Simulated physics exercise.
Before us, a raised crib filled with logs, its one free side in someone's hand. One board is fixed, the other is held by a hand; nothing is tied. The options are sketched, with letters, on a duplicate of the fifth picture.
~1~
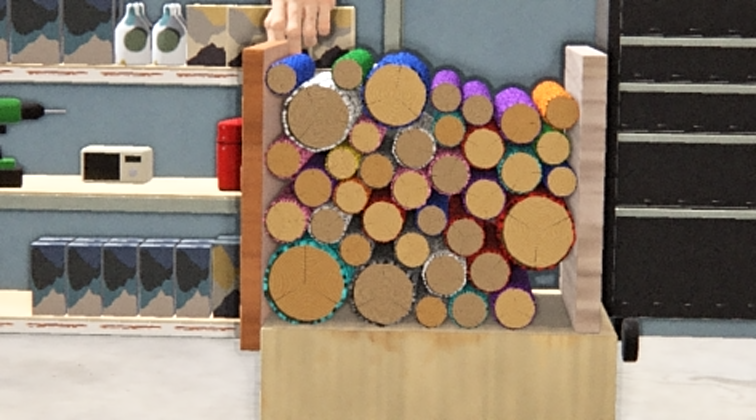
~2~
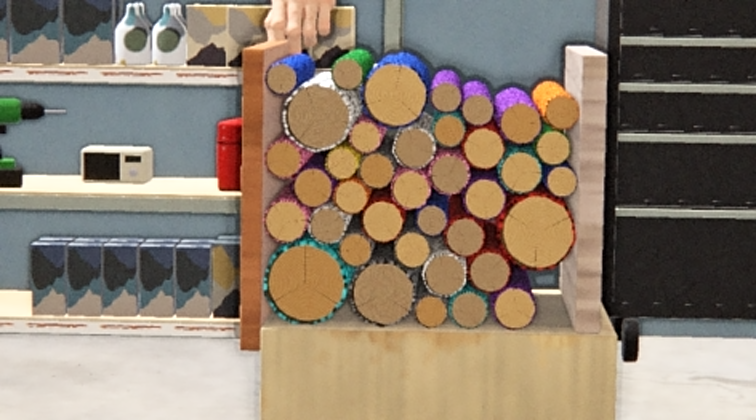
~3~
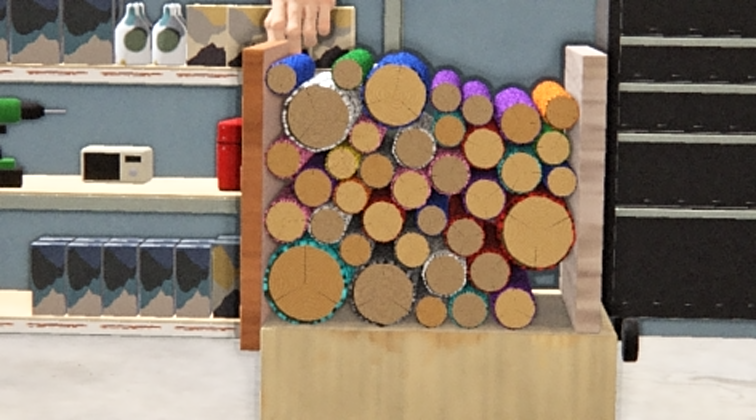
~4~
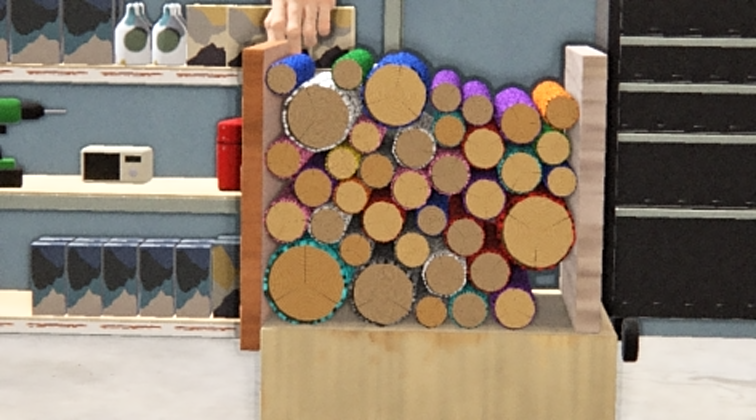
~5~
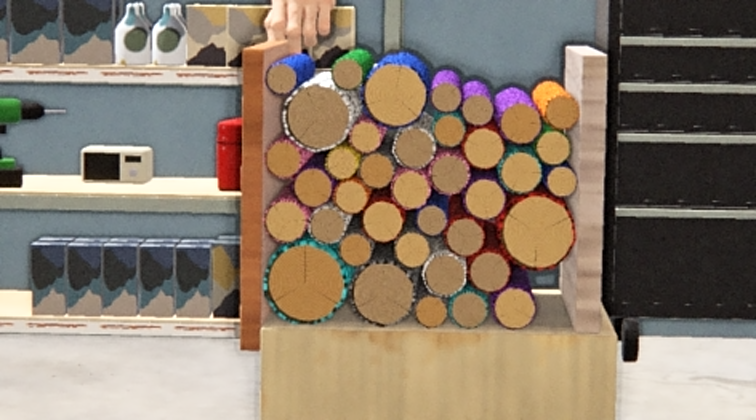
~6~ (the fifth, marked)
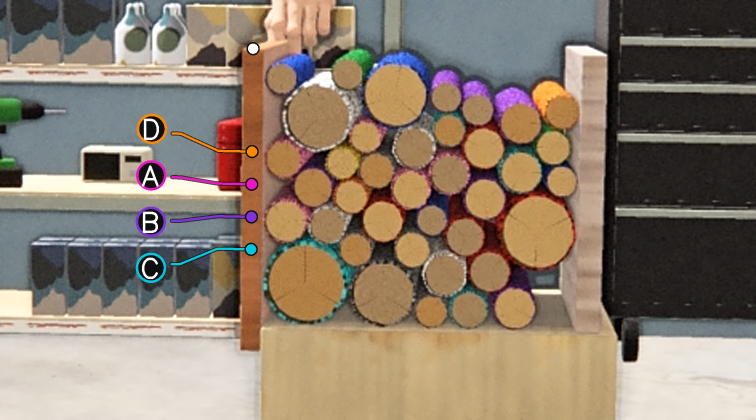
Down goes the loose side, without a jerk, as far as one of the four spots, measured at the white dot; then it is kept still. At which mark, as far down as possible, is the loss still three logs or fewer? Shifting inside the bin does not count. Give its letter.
Down to A.
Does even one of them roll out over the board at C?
Yes, at C.
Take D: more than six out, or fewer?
It loses fewer than six.
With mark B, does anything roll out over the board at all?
Yes.
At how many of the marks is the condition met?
The number is two.
On the marked copy, A at (252, 184); B at (251, 217); C at (251, 249); D at (252, 151); the white dot at (253, 48).
Following A. Soon after the start, top of the board (264, 118).
Later, top of the board (263, 184).
In the end, top of the board (263, 184), three out over the board.
As for the rest, B four out over the board; C more than three out over the board; D one out over the board.
